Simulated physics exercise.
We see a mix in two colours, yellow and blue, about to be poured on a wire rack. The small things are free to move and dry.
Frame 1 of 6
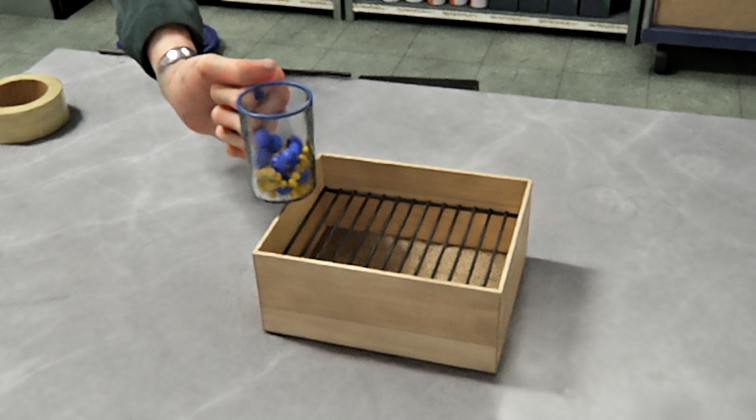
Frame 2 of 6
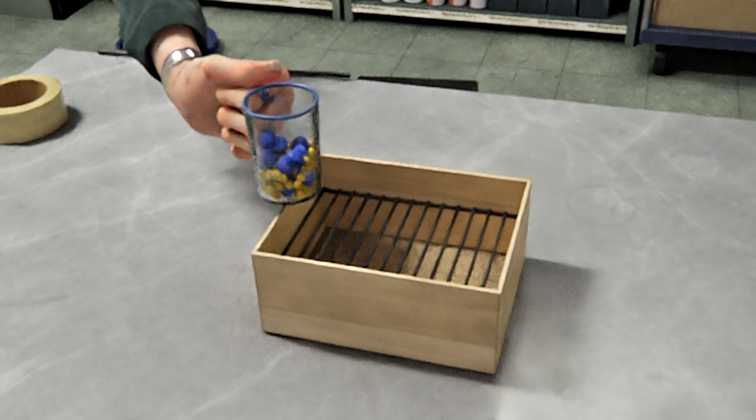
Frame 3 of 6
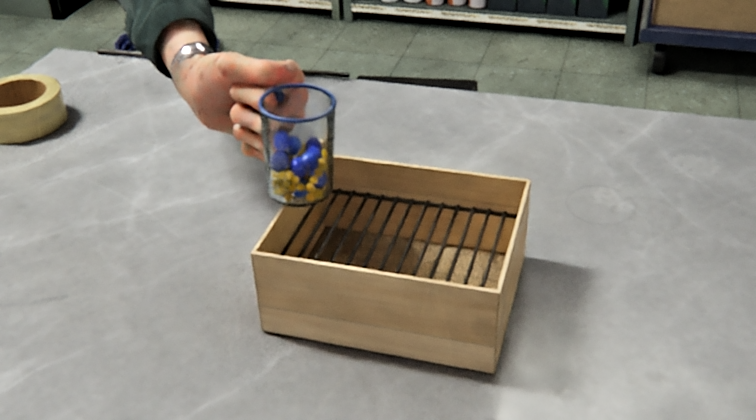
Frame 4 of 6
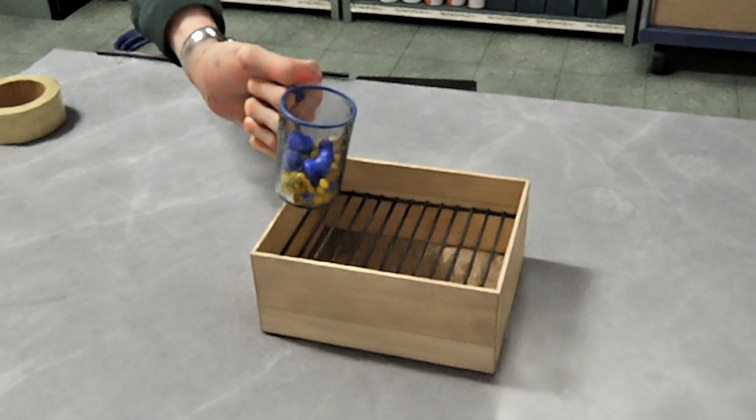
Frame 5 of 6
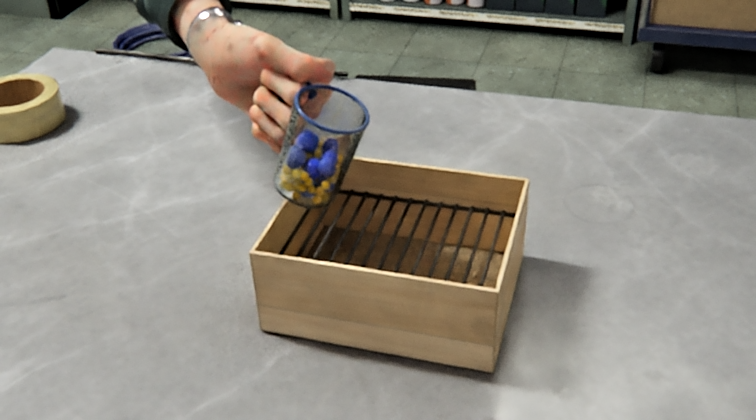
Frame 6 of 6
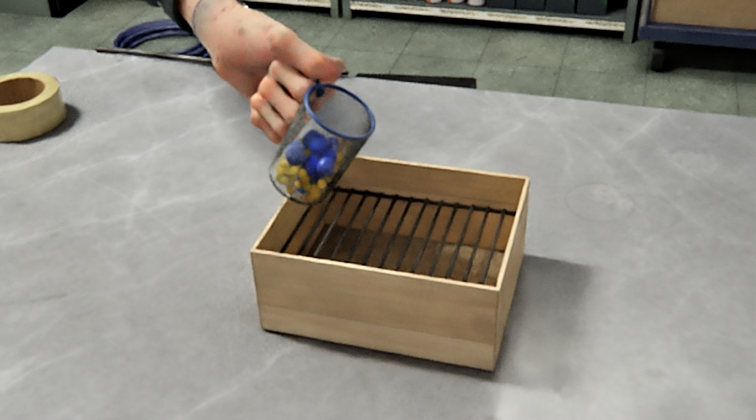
At the start, a hand holds a clear, blue-rimmed cup of yellow and blue balls upright beside a wooden box with a dark wire rack inside. The hand shifts a short way to the right, over the box's left side, then gradually tilts the cup rightward, the balls still inside.
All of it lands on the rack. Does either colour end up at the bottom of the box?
Yellow: Gone through; blue: Kept up.
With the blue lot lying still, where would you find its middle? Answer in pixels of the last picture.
In the last picture its middle comes to rest at about (421, 269).
Then, 0.26 s later than the last frame, yellow ones, every one in the cup; blue ones, every one in the cup.
Then, 0.59 s later than the last frame, yellow ones, every one in the cup; blue ones, every one in the cup.
Then, 0.94 s later than the last frame, yellow ones, the larger part in the cup, about a tenth on or over the wires; blue ones, roughly a quarter in the cup, the larger part on or over the wires.
When it is over, yellow ones, every one under the rack; blue ones, every one on the wires, not one under the rack.
